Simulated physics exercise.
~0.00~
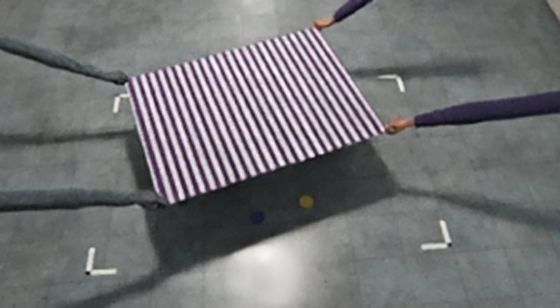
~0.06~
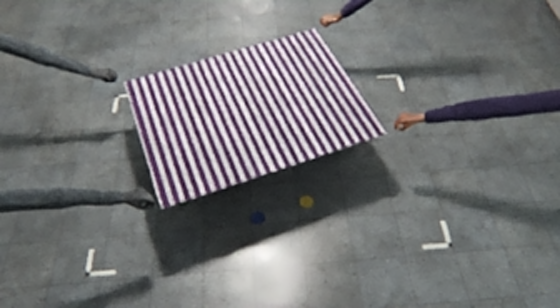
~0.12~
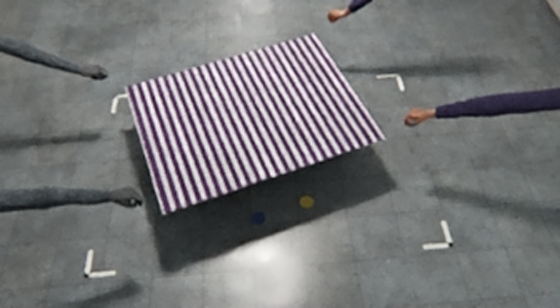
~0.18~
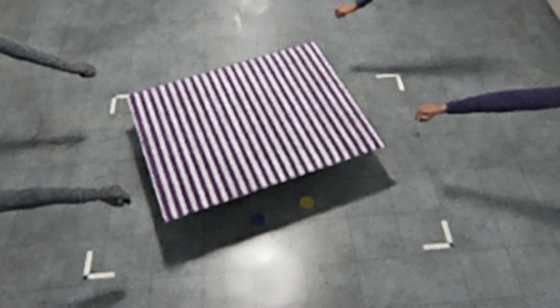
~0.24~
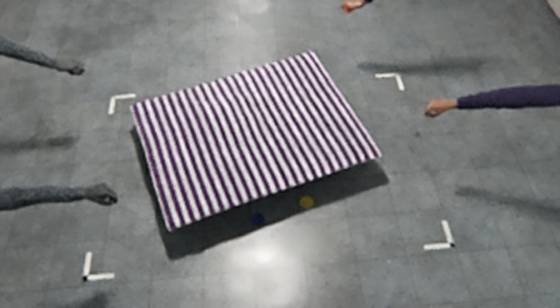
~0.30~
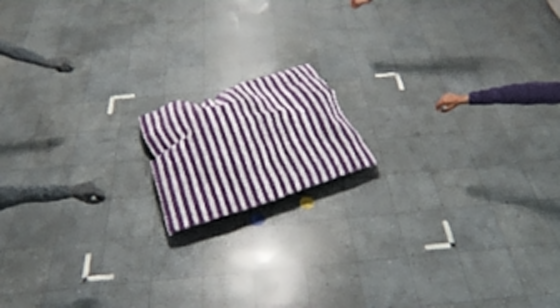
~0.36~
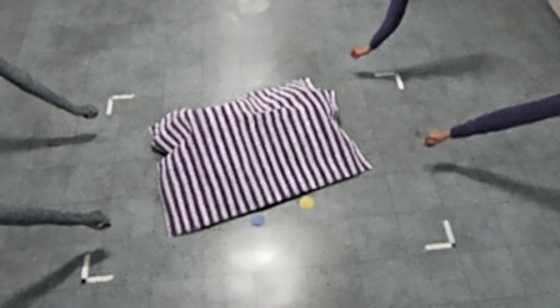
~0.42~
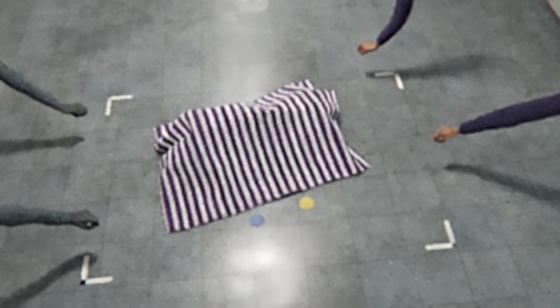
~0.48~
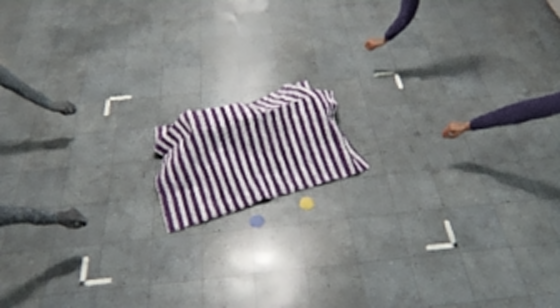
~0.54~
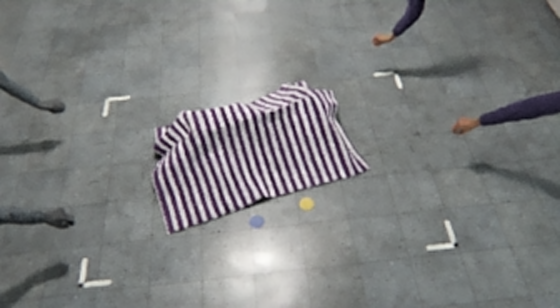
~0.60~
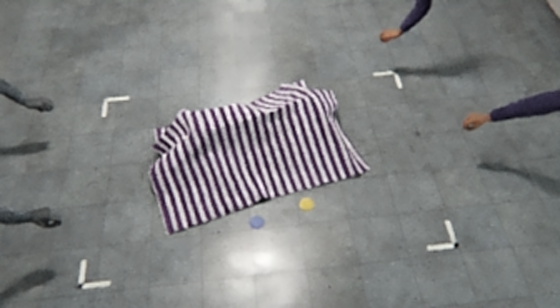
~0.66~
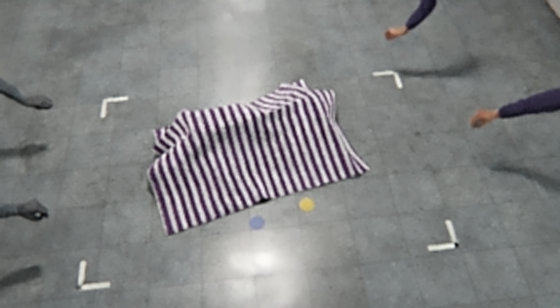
On a grey tiled hallway floor seen from above at an angle, four arms, two in grey sleeves on the left and two in purple sleeves on the right, hold out a dark-and-white striped sheet. White corner marks surround it, and a blue saucer and a yellow saucer lie on the floor near its front edge. The hands let go and draw back as the sheet sinks, staying nearly flat at first. It then buckles at the back and left, settling in raised folds over hidden things. It ends rumpled and still, with both saucers uncovered in front.
